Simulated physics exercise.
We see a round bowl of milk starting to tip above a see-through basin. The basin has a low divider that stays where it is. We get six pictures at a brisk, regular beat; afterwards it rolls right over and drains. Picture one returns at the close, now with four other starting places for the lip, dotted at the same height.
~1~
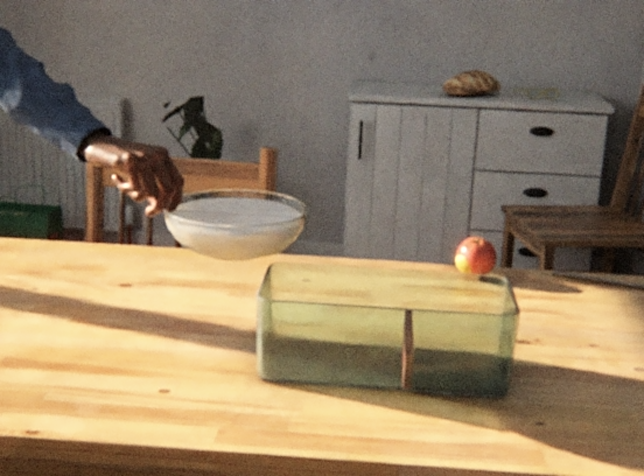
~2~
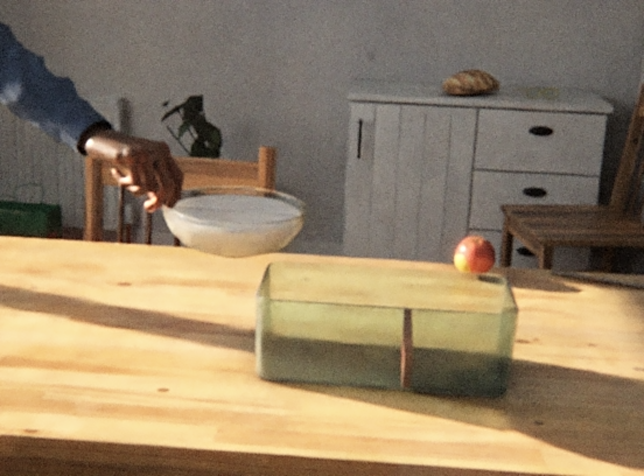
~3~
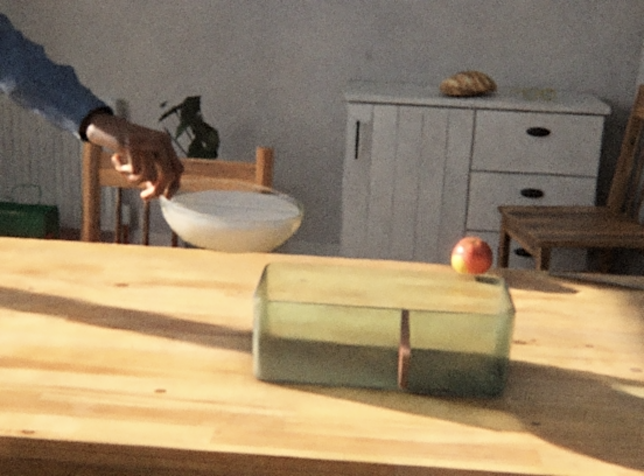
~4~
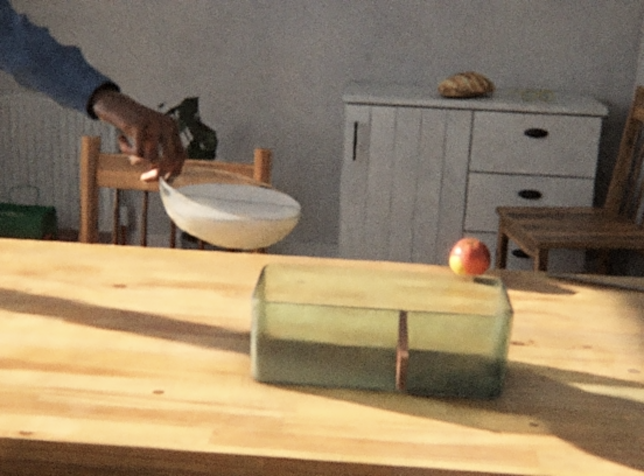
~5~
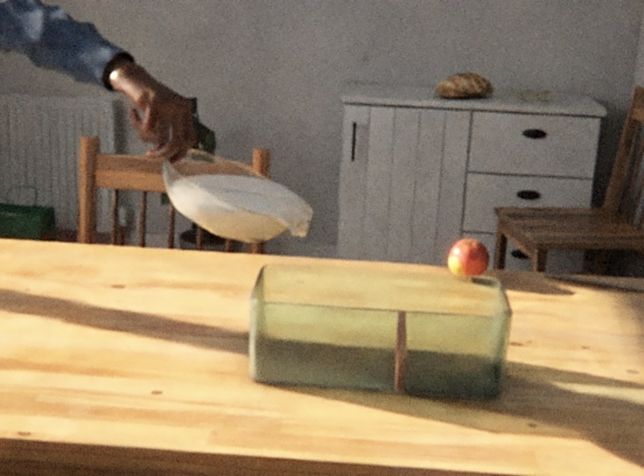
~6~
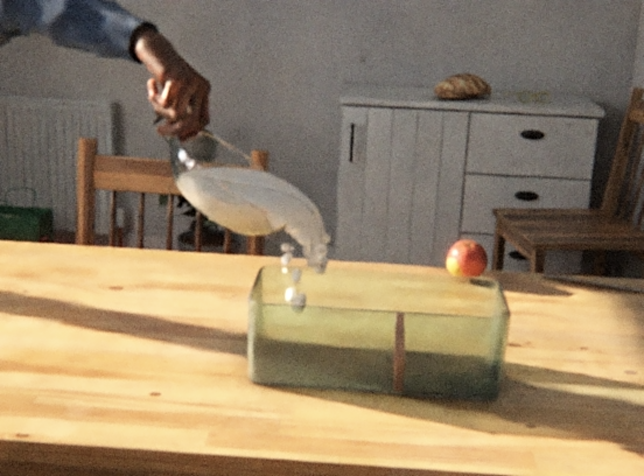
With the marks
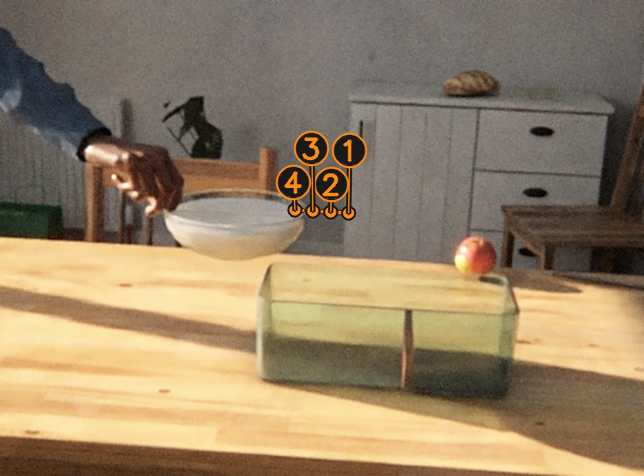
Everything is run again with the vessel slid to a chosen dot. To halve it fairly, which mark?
Choose 2.
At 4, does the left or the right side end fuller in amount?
The left side.
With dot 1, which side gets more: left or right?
More ends on the right.
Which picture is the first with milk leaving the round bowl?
In picture 4.
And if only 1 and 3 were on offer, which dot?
Here it is dot 1.
On the marked copy, 1 at (348, 213); 2 at (330, 212); 3 at (312, 211); 4 at (294, 210).
Choosing 1, about 26 % ends left of the wall and 72 % right of it.
Choosing 2, about 49 % ends left of the wall and 49 % right of it; 3 % is lost outside.
Choosing 3, about 83 % ends left of the wall and 14 % right of it; 3 % is lost outside.
Choosing 4, about 90 % ends left of the wall and 8 % right of it.
